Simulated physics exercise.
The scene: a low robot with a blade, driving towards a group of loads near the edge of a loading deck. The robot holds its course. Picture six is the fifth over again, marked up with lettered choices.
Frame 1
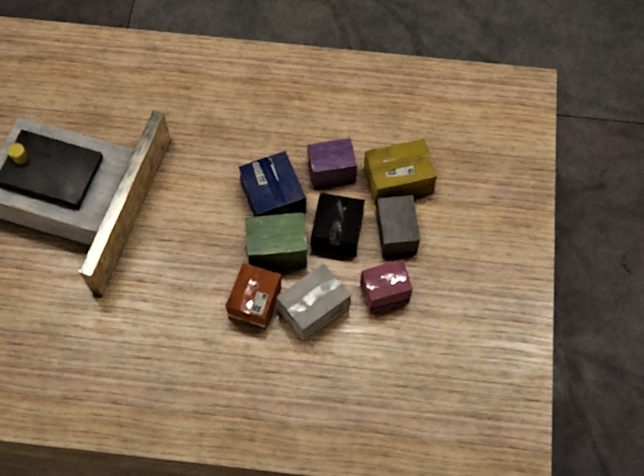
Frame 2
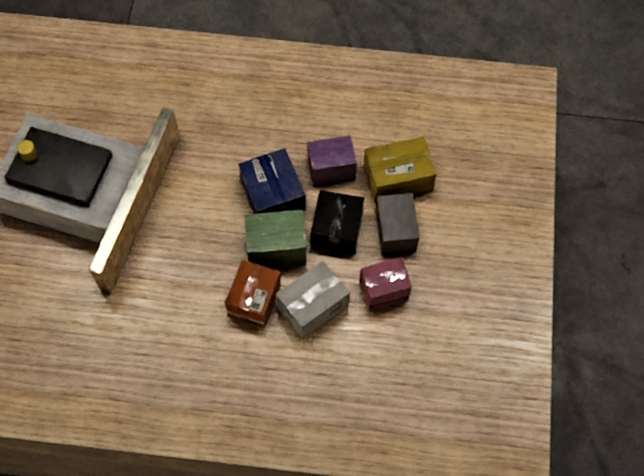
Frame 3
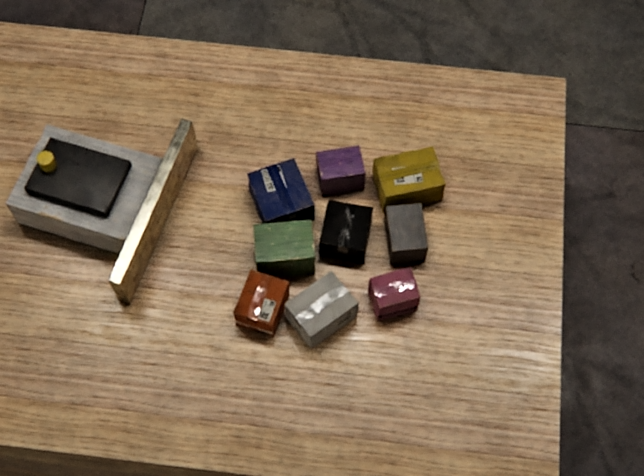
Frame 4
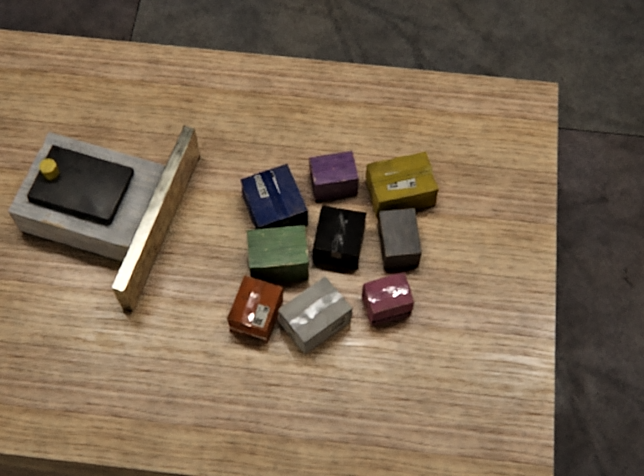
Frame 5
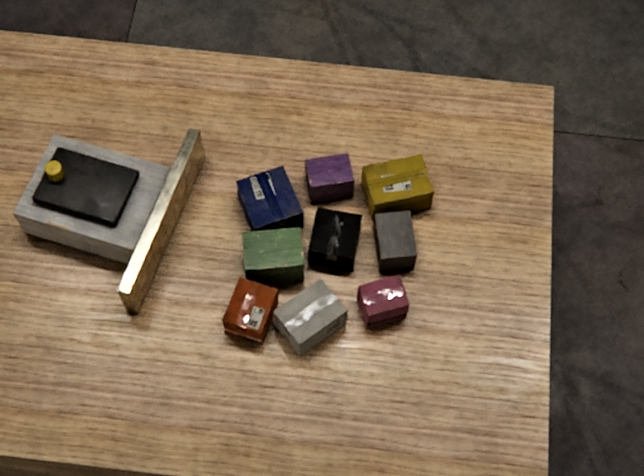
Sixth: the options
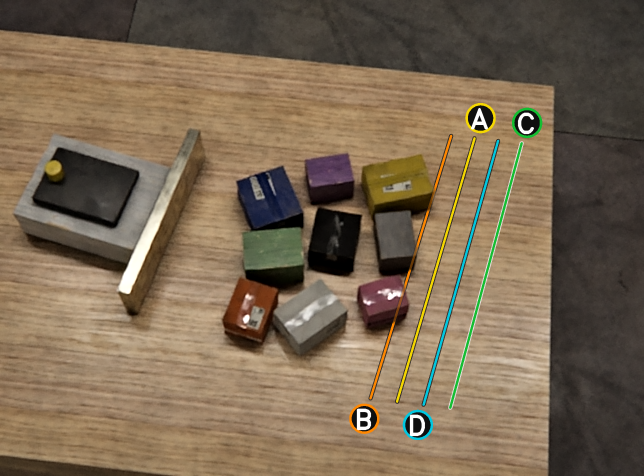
A low grey robot with a black top, a yellow knob and a long upright blade creeps rightward across a wooden deck, seen from above at a slant. Nine small boxes sit clustered beyond the blade, blue, purple and yellow behind, green, black and grey between, orange, white and pink in front. The robot narrows the gap slightly, the boxes stay put, and the camera shifts a little.
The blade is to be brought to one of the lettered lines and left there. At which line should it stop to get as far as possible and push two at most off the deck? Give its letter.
It can go as far as D.
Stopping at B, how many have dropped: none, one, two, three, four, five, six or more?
The count is none.
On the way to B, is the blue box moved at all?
Yes.
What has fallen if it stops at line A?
It is the grey crate.
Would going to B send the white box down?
No.
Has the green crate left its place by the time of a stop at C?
Yes.
On the marked copy, A at (438, 261); B at (414, 259); C at (488, 267); D at (463, 264).
With D. Early on, robot (202, 199); grey crate (400, 242); purple crate (340, 181).
Further on, robot (310, 211); grey crate (505, 255); pink box (473, 310).
At the end, robot (394, 220); grey crate over the edge; yellow parcel (547, 208); one fallen.
As for the rest, A is within the limit but short; B is within the limit but short; C drops four.
